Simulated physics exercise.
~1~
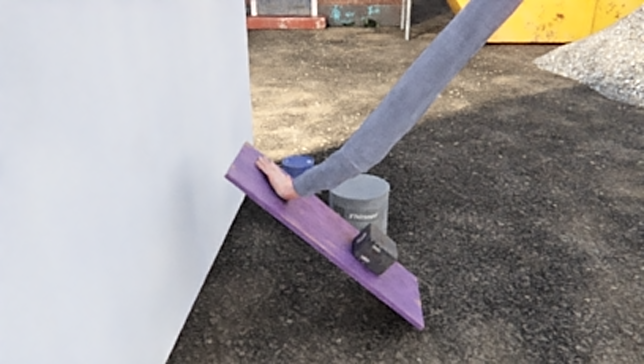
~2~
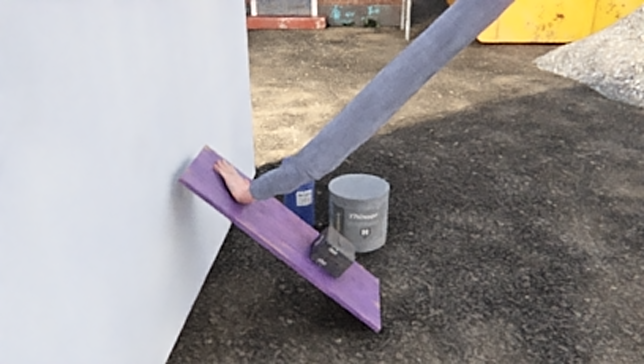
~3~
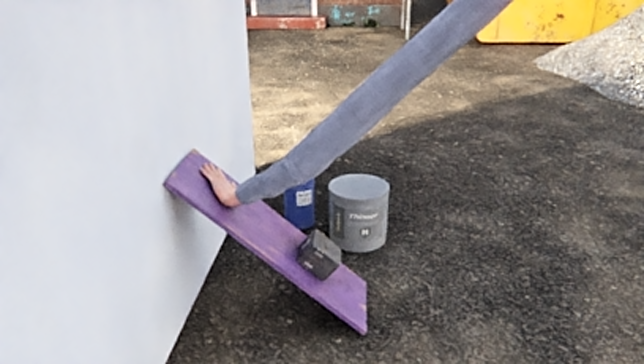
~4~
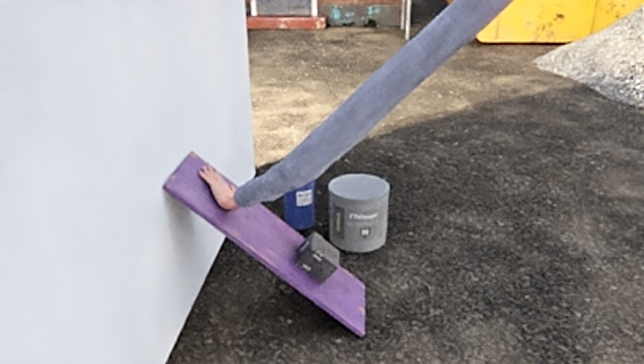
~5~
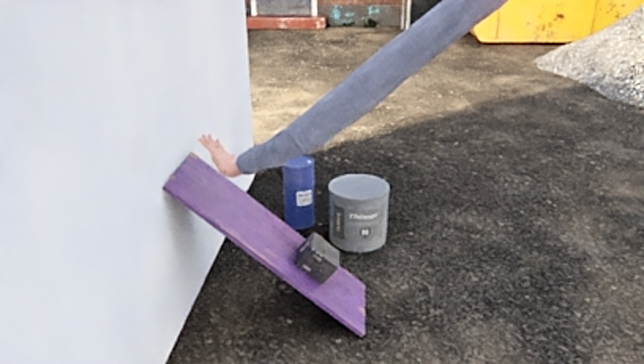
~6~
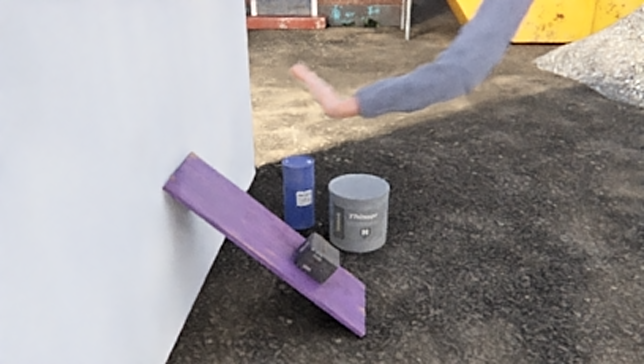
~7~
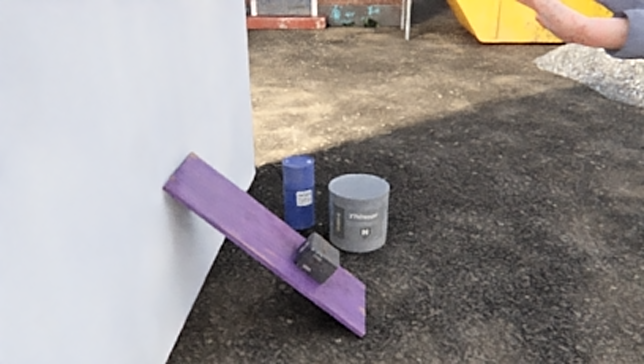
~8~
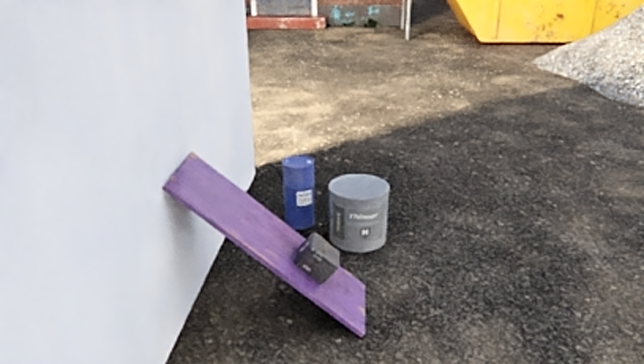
A purple board with a small dark case resting on its lower part is pushed left by a hand until it leans against a pale wall, near a blue canister and a grey pail. The hand lets go and withdraws to the upper right, and the board stays leaning in place.
